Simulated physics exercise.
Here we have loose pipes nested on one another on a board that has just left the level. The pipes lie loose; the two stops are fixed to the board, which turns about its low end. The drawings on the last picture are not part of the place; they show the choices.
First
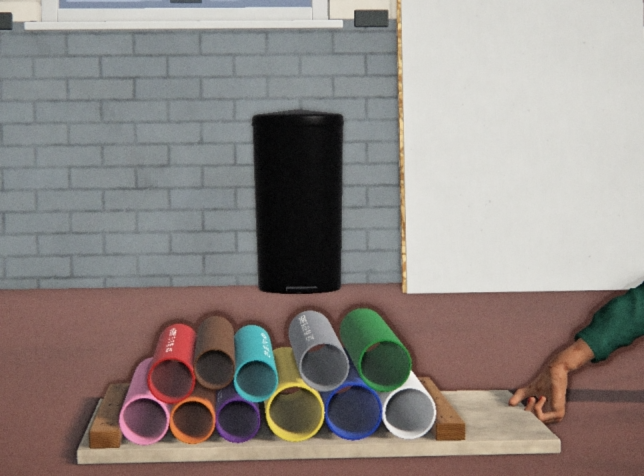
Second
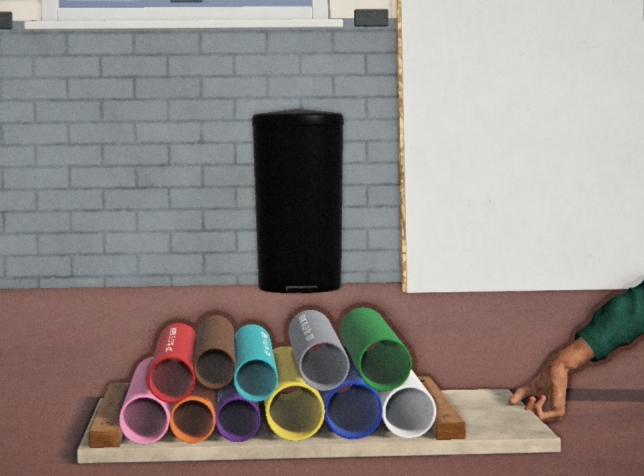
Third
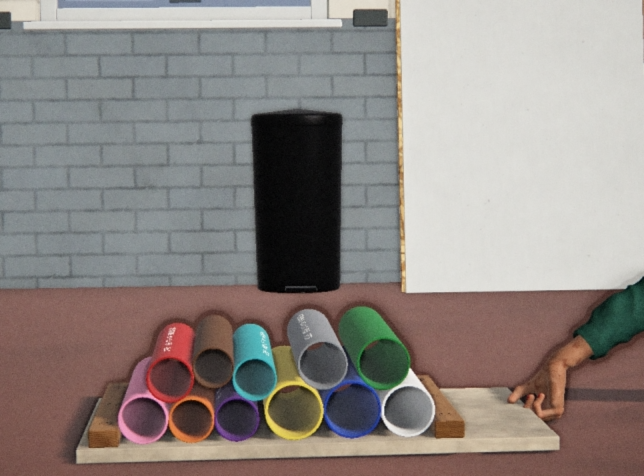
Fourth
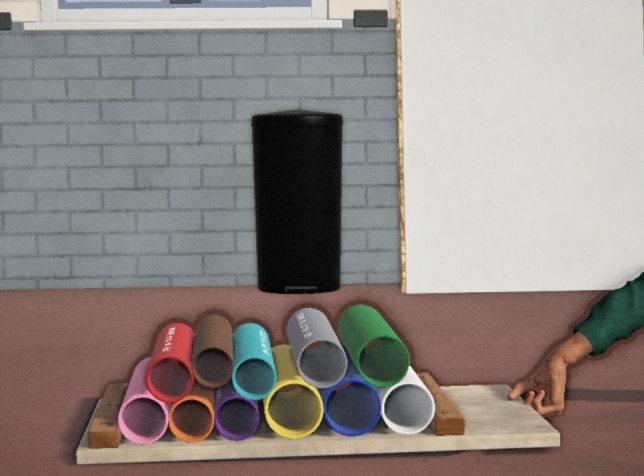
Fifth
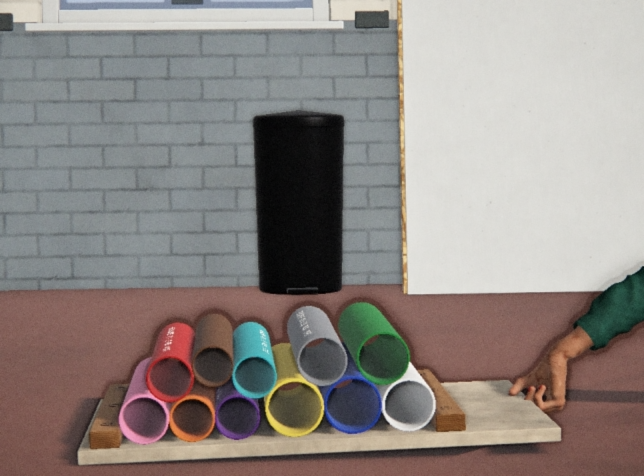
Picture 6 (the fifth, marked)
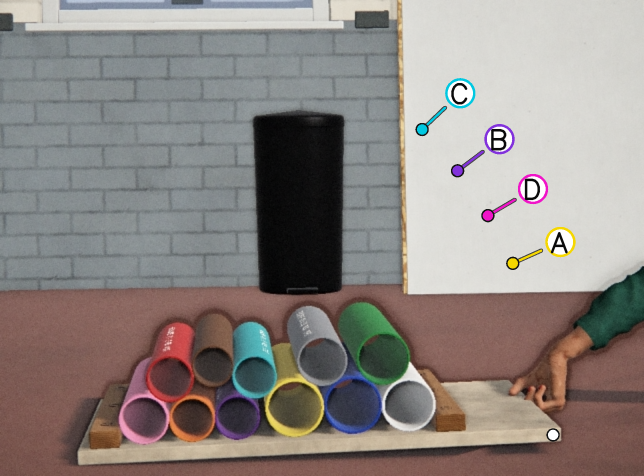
Colourful pipes sit stacked on a board, barely moving, while a hand holds its right end.
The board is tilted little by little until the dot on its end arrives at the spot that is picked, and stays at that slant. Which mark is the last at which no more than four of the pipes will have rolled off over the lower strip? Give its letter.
Mark D is as high as it can go.
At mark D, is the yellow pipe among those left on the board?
Yes, with D.
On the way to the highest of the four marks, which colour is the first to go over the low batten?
It is the red one.
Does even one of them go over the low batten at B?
Yes.
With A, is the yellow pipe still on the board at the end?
Yes, with A.
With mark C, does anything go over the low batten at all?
Yes.
On the marked copy, A at (513, 263); B at (457, 171); C at (422, 130); D at (488, 215); the white dot at (553, 435).
Following D. Soon after the start, board at 17°.
Later, board at 30°.
In the end, board at 30°, three over the low batten (red, turquoise, brown).
As for the rest, A three over the low batten (red, turquoise, brown); B six over the low batten; C six over the low batten.
